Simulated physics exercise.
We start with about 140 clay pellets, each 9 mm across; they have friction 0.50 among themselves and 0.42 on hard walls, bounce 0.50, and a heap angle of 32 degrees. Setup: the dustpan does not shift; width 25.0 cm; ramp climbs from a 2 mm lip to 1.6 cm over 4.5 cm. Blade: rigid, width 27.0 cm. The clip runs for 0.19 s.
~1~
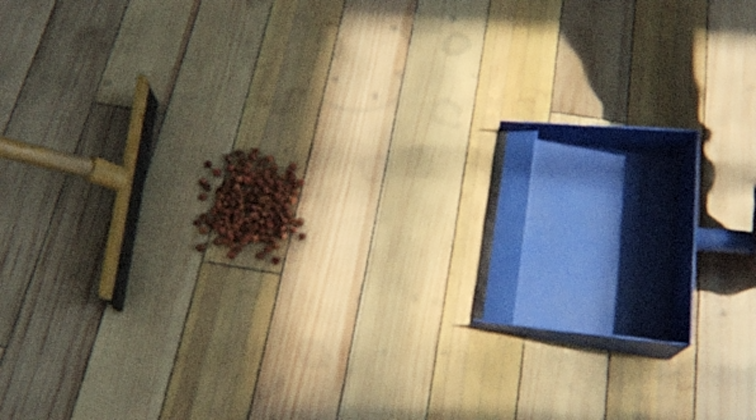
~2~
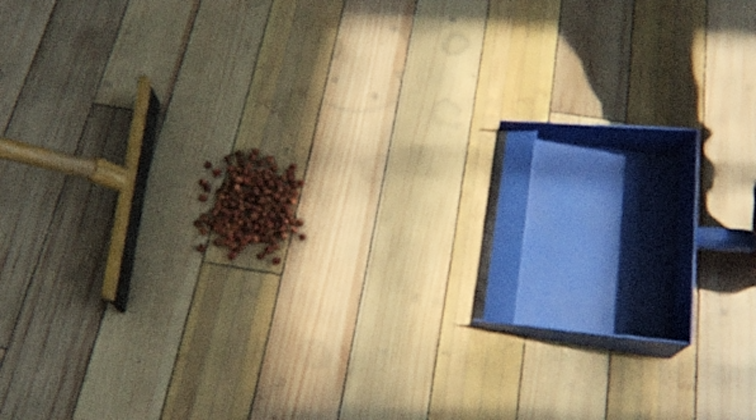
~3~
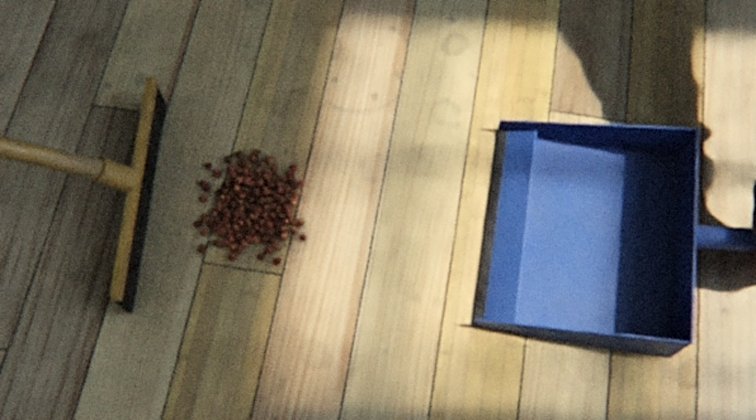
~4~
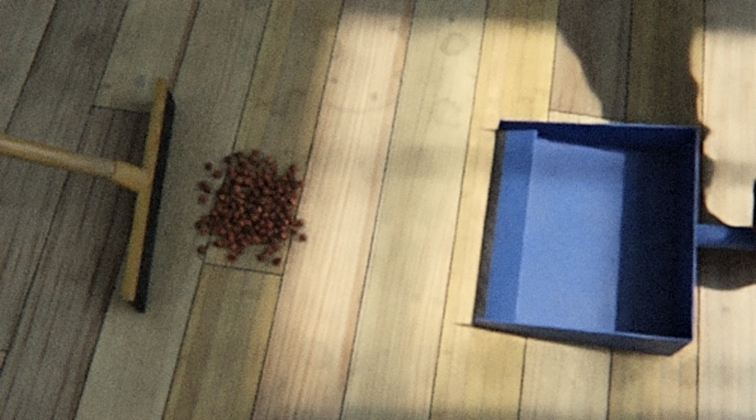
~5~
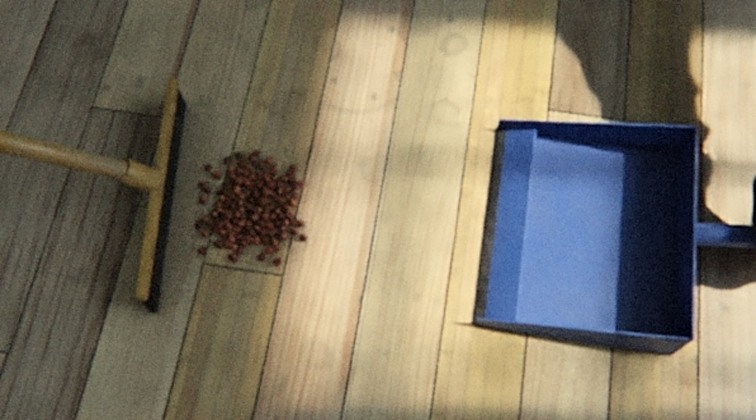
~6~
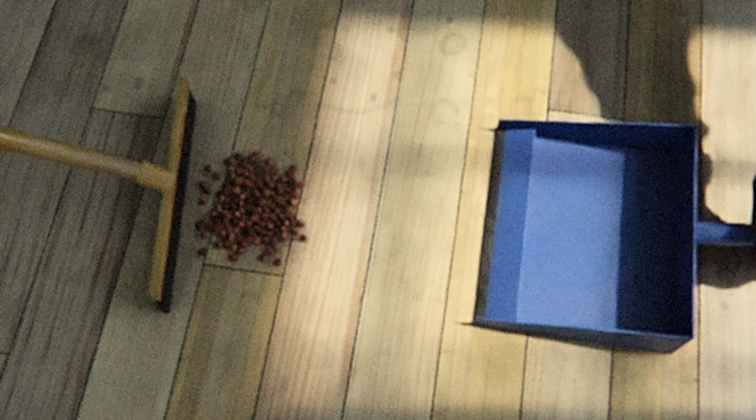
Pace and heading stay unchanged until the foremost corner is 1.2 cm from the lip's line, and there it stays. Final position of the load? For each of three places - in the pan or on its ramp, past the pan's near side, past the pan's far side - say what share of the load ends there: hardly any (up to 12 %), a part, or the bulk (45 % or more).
Pan: A part; near side: Hardly any; far side: Hardly any.
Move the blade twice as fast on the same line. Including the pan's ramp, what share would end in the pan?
In that case roughly 30 percent.
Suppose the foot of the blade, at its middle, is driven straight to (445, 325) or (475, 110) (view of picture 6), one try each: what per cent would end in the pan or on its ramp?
Roughly 5 % and 25 %.
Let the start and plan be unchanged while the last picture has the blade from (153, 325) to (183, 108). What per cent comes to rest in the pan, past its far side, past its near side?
Per cent by place - pan 0, far side 0, near side 20.
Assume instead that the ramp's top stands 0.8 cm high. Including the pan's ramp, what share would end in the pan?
It would be near 40 per cent.
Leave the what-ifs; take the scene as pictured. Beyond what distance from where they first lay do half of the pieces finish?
That distance is close to 28 cm.
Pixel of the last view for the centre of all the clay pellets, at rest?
At about (487, 191).
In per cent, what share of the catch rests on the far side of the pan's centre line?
Close to 70 %.
Then, 0.45 s after the last picture, middle of the blade 20 cm from the lip; 0 % over the lip, far side 0 %, near side 0 %.
Then, 0.74 s after the last picture, middle of the blade 10 cm from the lip; 0 % over the lip, far side 0 %, near side 0 %.
Then, 1.14 s after the last picture, middle of the blade 3 cm from the lip; 35 % over the lip, far side 5 %, near side 0 %.
In the end, pan 35 %, near side 0 %, far side 5 %, in front of the lip or behind the blade 60 %.
